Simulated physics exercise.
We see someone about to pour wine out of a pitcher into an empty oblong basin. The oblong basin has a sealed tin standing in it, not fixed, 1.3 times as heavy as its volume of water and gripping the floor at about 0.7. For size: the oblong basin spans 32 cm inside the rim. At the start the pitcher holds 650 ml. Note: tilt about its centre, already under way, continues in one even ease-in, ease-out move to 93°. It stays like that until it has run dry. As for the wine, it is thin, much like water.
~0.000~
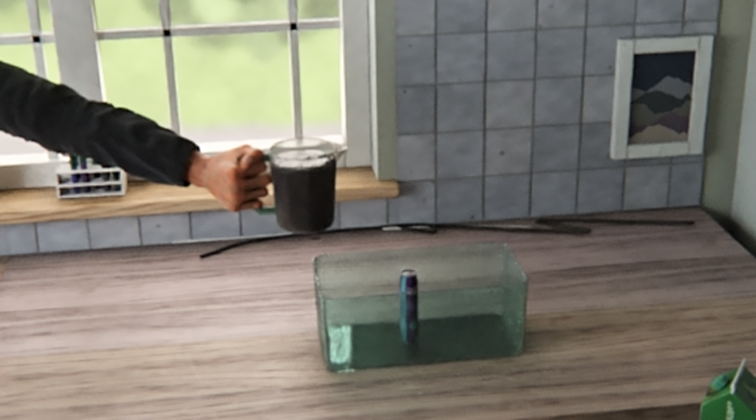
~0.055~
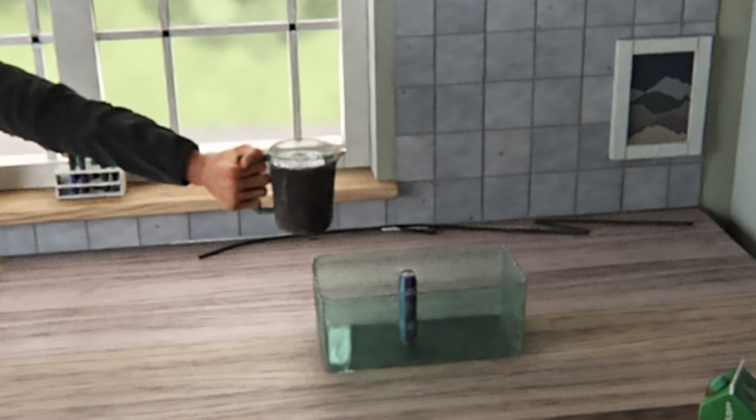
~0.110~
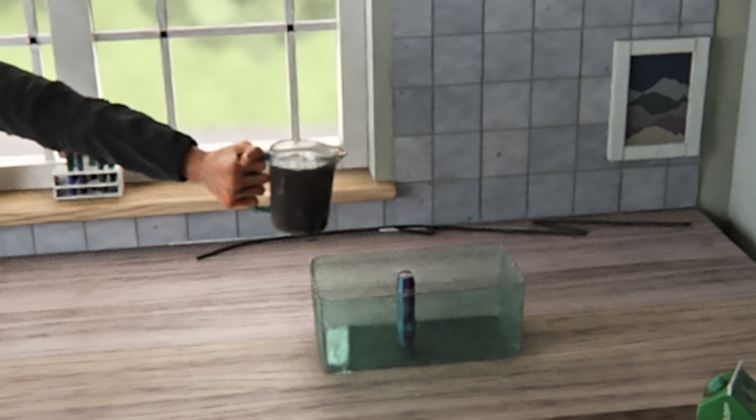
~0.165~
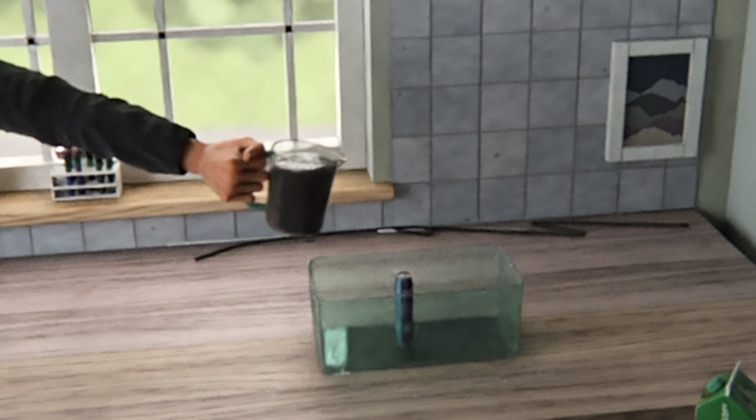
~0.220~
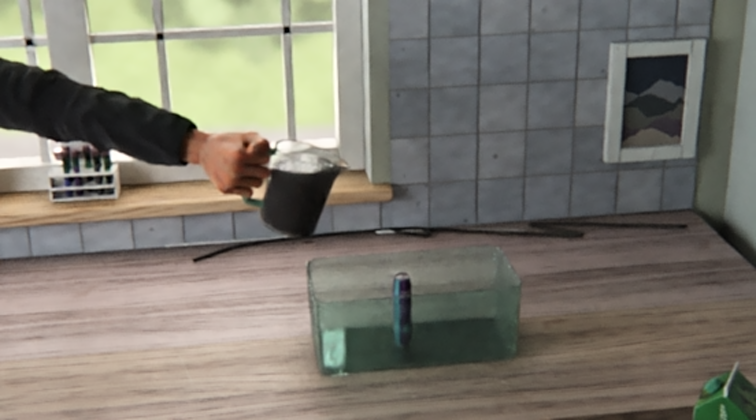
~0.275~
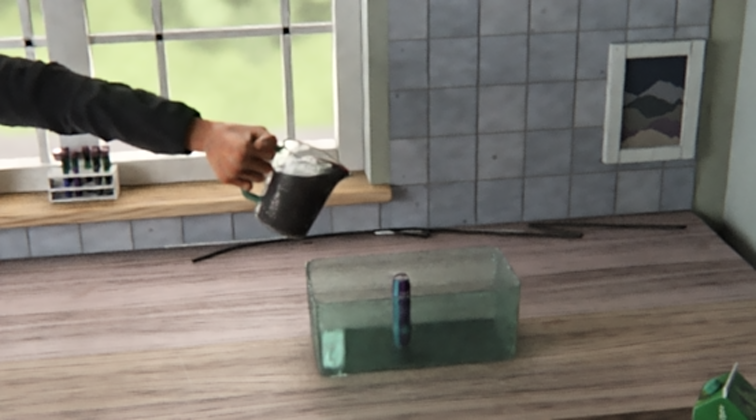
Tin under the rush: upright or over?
Odds are it is tipped over.
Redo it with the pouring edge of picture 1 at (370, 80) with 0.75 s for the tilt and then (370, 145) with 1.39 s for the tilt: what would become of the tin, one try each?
The tin stays vertical the first time and stays vertical the second time.
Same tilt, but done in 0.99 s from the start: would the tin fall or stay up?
Result: Tin tipped over.
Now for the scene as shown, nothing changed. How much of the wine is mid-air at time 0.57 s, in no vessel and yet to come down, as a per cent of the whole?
Some 22 % is the figure.
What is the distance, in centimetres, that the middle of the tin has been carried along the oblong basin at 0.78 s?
Centre to centre, close to 1 cm.
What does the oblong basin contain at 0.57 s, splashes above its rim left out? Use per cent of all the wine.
Around 10%.
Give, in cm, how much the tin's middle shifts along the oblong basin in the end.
Net tin displacement: Roughly 8.5 cm.
Then, 0.57 s in, the tilt is 80° and 68 per cent is still to pour; the tin stands where it began.
Then, 0.78 s in, the tilt is 93° and 28 per cent is still to pour; the tin leans 9°.
Then, 1.01 s in, the tilt is 93° and 9 per cent is still to pour; the tin lies on its side.
Then, 1.25 s in, the tilt is 93° and 3 per cent is still to pour; the tin lies on its side.
Finally, the tin lies on its side.
